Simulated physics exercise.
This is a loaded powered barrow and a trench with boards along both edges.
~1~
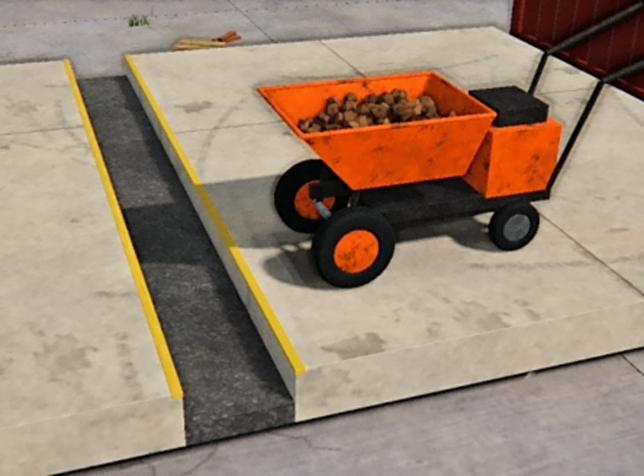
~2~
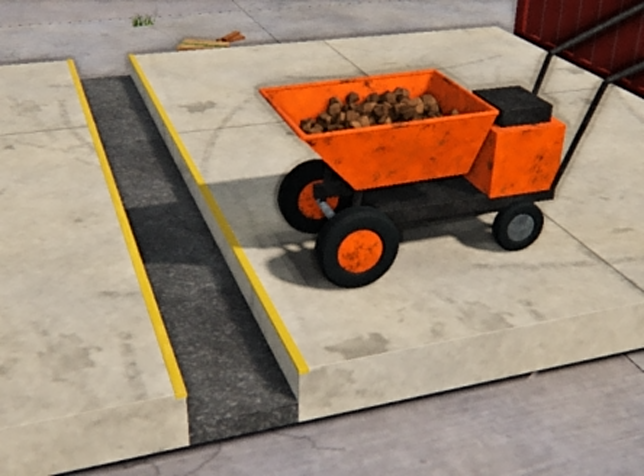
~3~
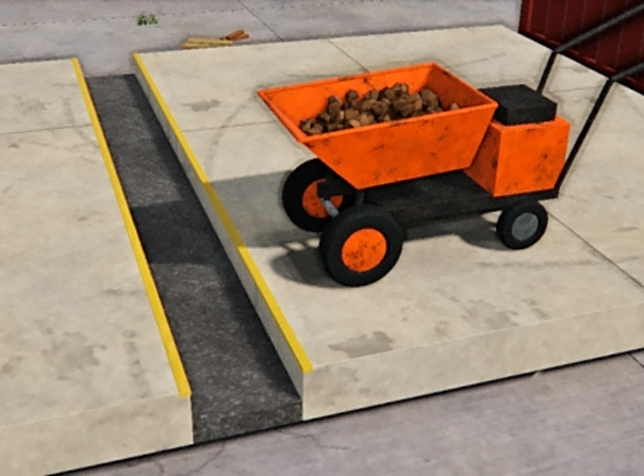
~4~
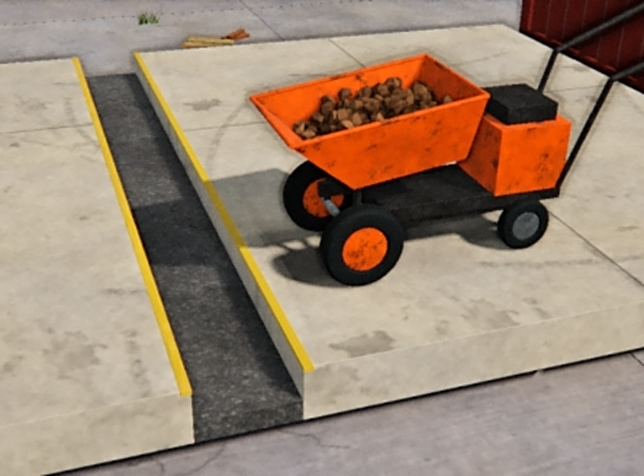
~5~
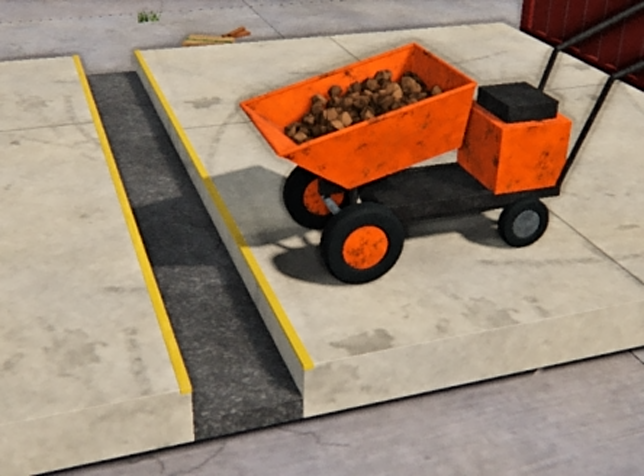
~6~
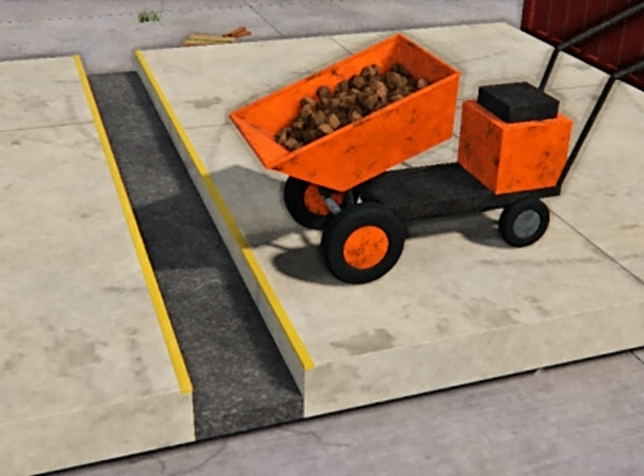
An orange powered barrow with black wheels and handles stands on a pale concrete slab, seen from above and to one side in daylight. Brown clods fill its skip, a dark, shallow trench edged with yellow strips runs to its left, and a red wall shows at upper right. The view shifts very slightly at first, then the skip tilts steadily toward the trench, its back end rising while the wheels stay put.
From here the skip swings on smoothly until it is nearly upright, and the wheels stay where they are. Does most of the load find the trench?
The trench takes over half.
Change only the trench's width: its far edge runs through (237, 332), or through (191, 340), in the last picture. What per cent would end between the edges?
First some 0, then 60 per cent.
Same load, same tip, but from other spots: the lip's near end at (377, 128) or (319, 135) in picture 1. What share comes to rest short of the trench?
Near 10 % and 0 %.
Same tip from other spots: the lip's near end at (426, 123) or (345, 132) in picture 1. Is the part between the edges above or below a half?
In turn: Not half; the larger part.
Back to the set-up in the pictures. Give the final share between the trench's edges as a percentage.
Close to 80 per cent.
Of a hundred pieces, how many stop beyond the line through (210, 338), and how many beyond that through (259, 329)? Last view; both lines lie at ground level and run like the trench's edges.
Roughly 40 per cent, and 80 per cent.
Shortly afterwards, skip tipped steeply; the whole lot in the skip.
Next, skip tipped right over; near half in the skip; near a third in or heaped over the trench; only a few beyond it.
Some moments later, skip tipped right over; a little in the skip; the bulk in or heaped over the trench; a little beyond it.
In the end, skip tipped right over; a little in the skip; the bulk in or heaped over the trench; a little beyond it.
